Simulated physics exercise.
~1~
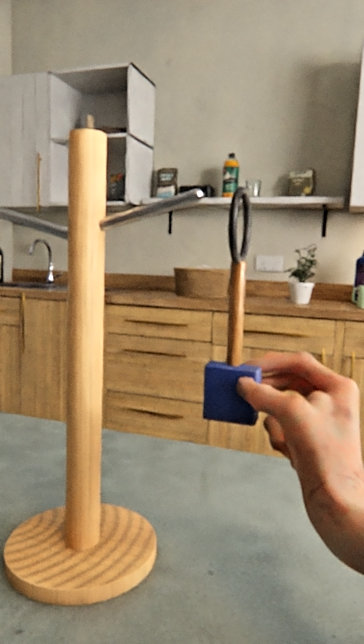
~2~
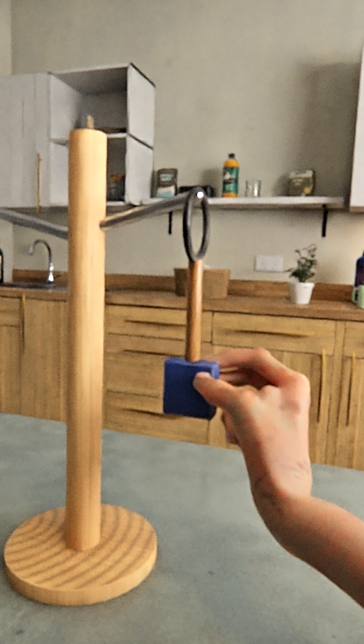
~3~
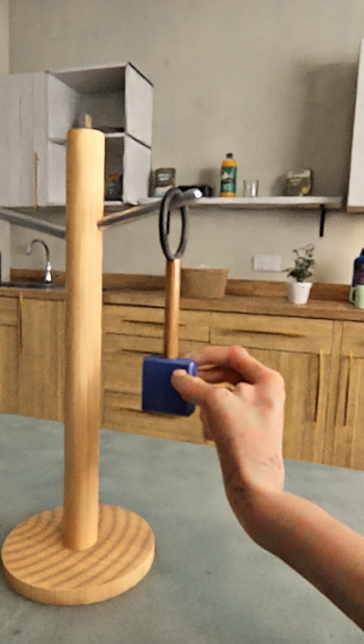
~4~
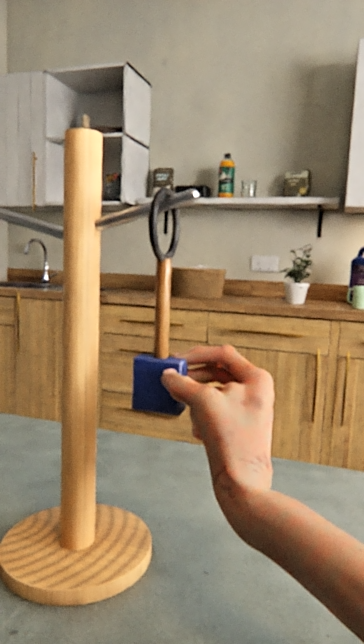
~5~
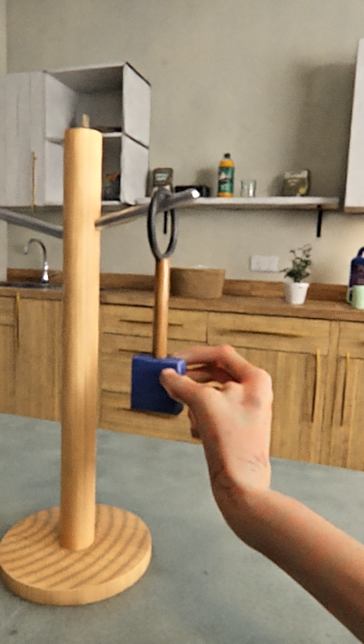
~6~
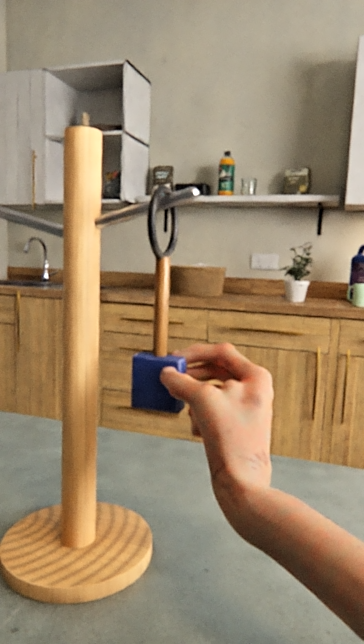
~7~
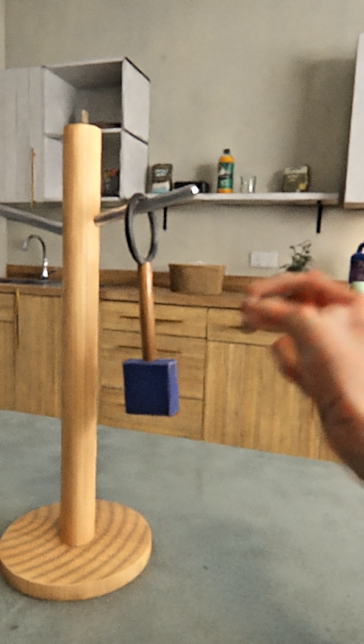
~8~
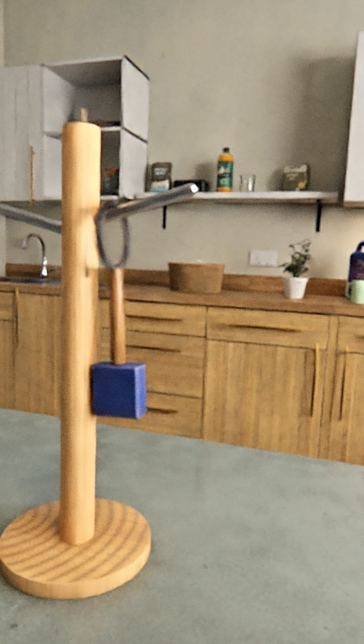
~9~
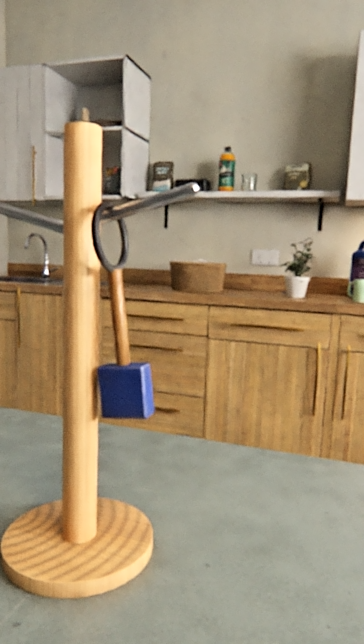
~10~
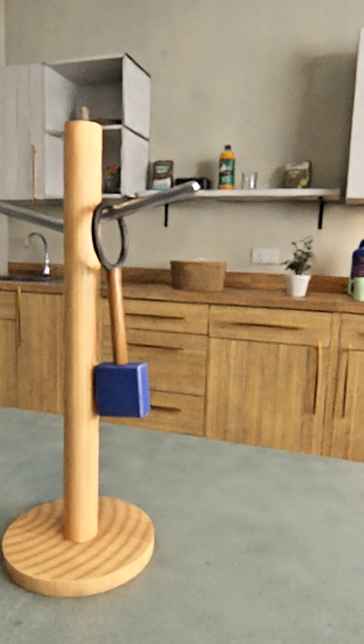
In a kitchen, a hand moved a ringed blue brush left onto the arm of a wooden peg stand, held it still briefly, then let go and withdrew. The brush slid closer to the post, swung slightly and stayed hanging there.
